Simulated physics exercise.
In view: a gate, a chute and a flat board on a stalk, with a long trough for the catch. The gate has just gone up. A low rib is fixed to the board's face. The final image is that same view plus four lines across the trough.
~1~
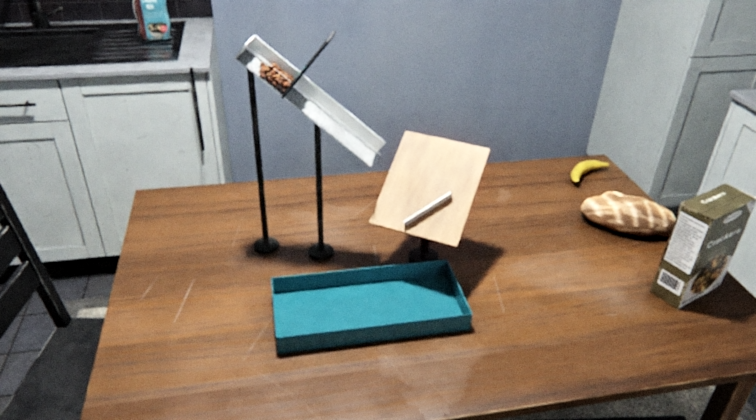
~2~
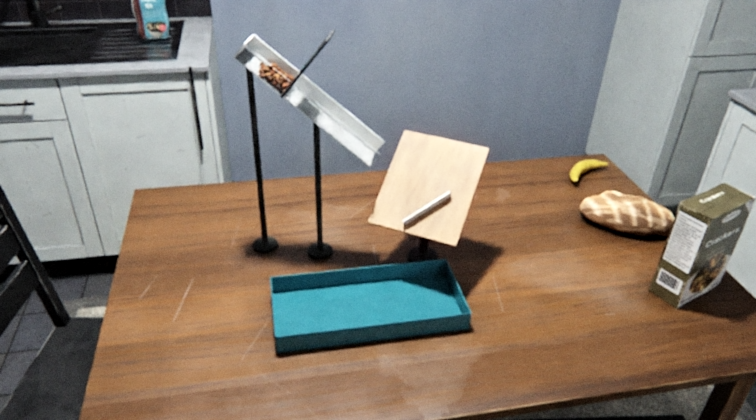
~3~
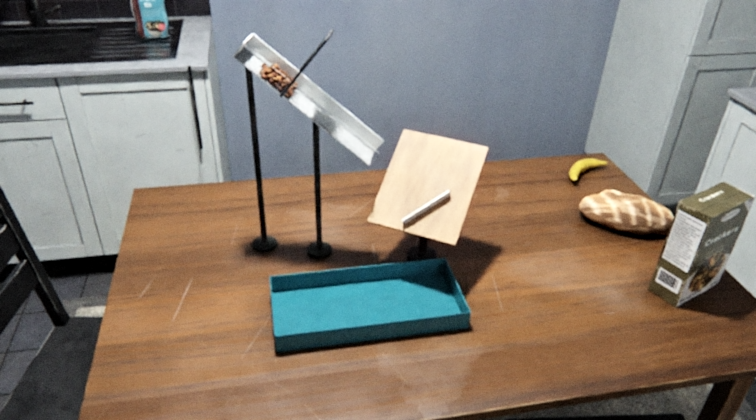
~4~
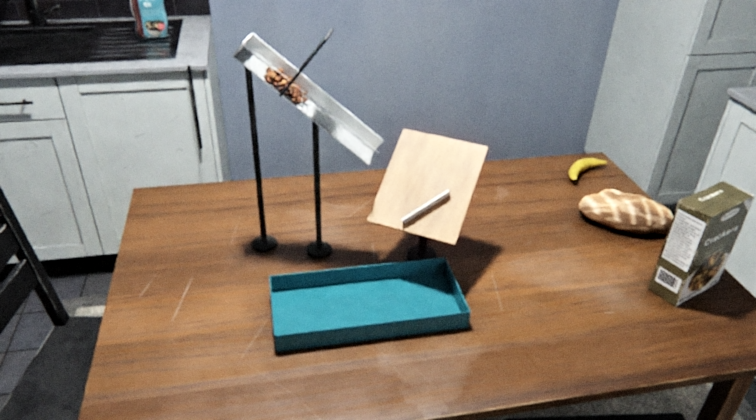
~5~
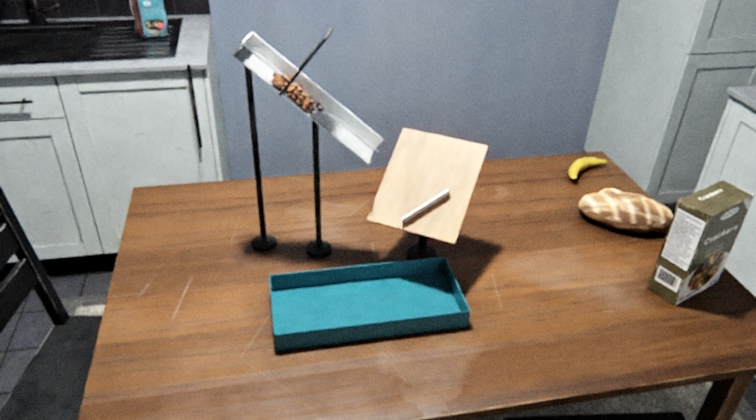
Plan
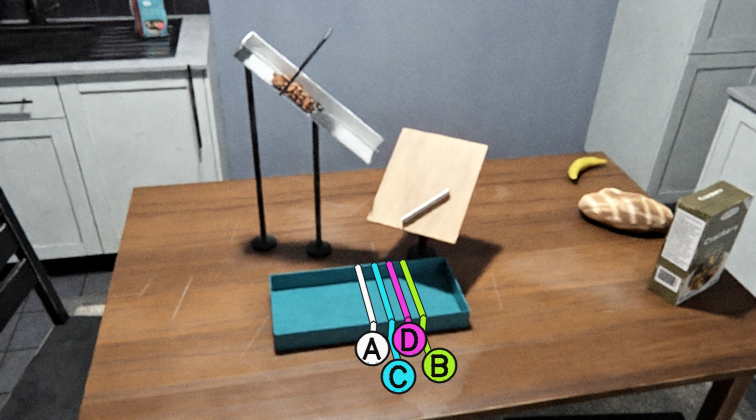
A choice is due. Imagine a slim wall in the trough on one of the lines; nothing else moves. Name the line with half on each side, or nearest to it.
The answer is line C.
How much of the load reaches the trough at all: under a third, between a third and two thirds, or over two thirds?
About that: Over two thirds.
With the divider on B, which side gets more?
More lands on the left.
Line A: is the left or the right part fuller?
Right.
On the marked copy, line A crosses the front rim at (373, 323); line B crosses the front rim at (423, 316); line C crosses the front rim at (391, 320); line D crosses the front rim at (408, 318).
If A is chosen, of what is caught, not one piece on the left of the divider, every piece on the right.
If B is chosen, of what is caught, every piece on the left of the divider, not one piece on the right.
If C is chosen, of what is caught, roughly a third on the left of the divider, roughly two thirds on the right.
If D is chosen, of what is caught, almost all on the left of the divider, about a tenth on the right.
